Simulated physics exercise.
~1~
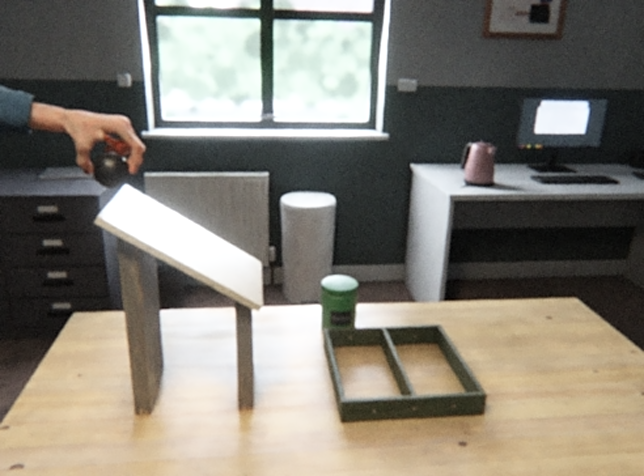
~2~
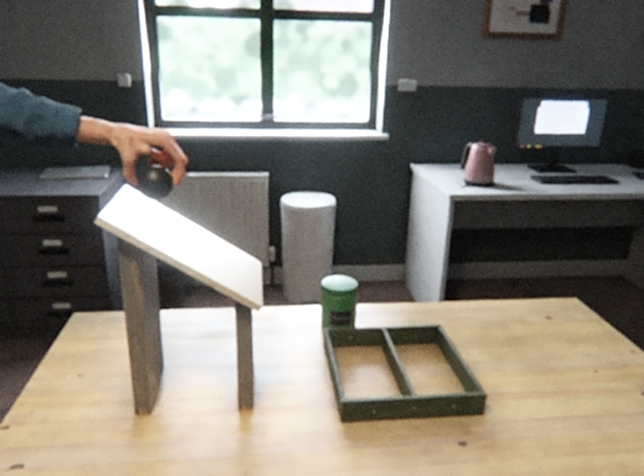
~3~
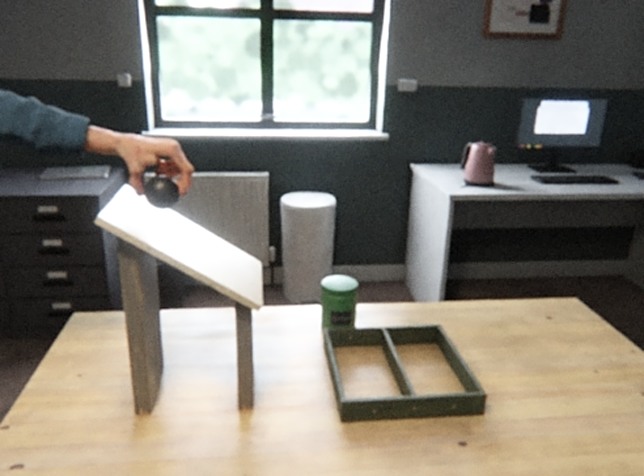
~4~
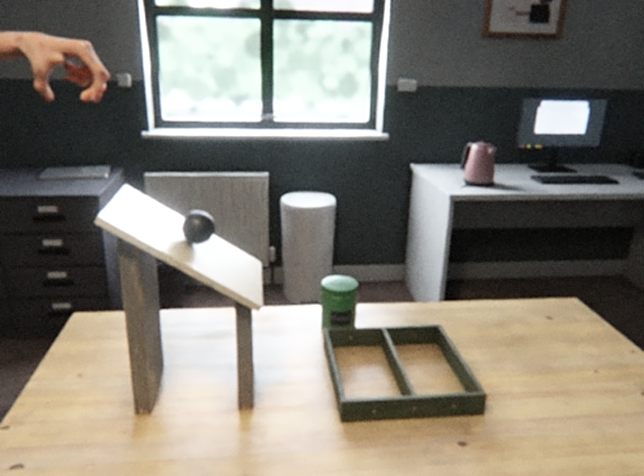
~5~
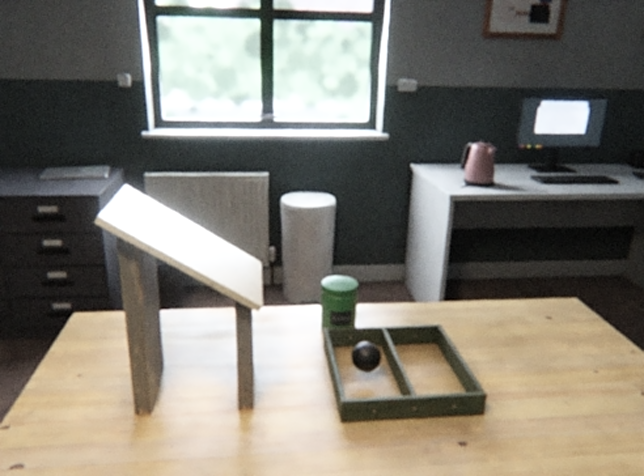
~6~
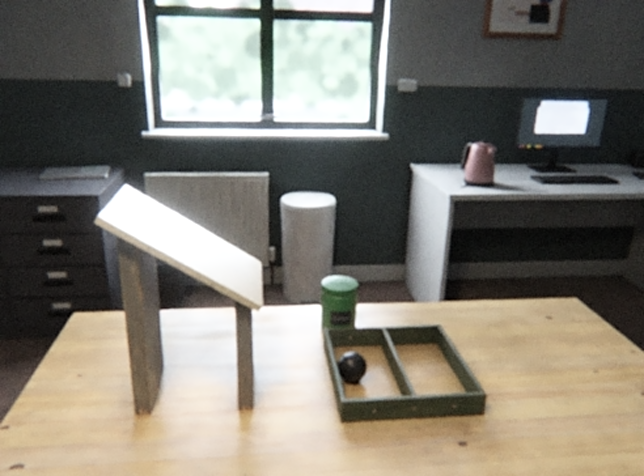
On a wooden table, a hand releases a black ball that rolls down a ramp and lands in the tray's nearer bay.
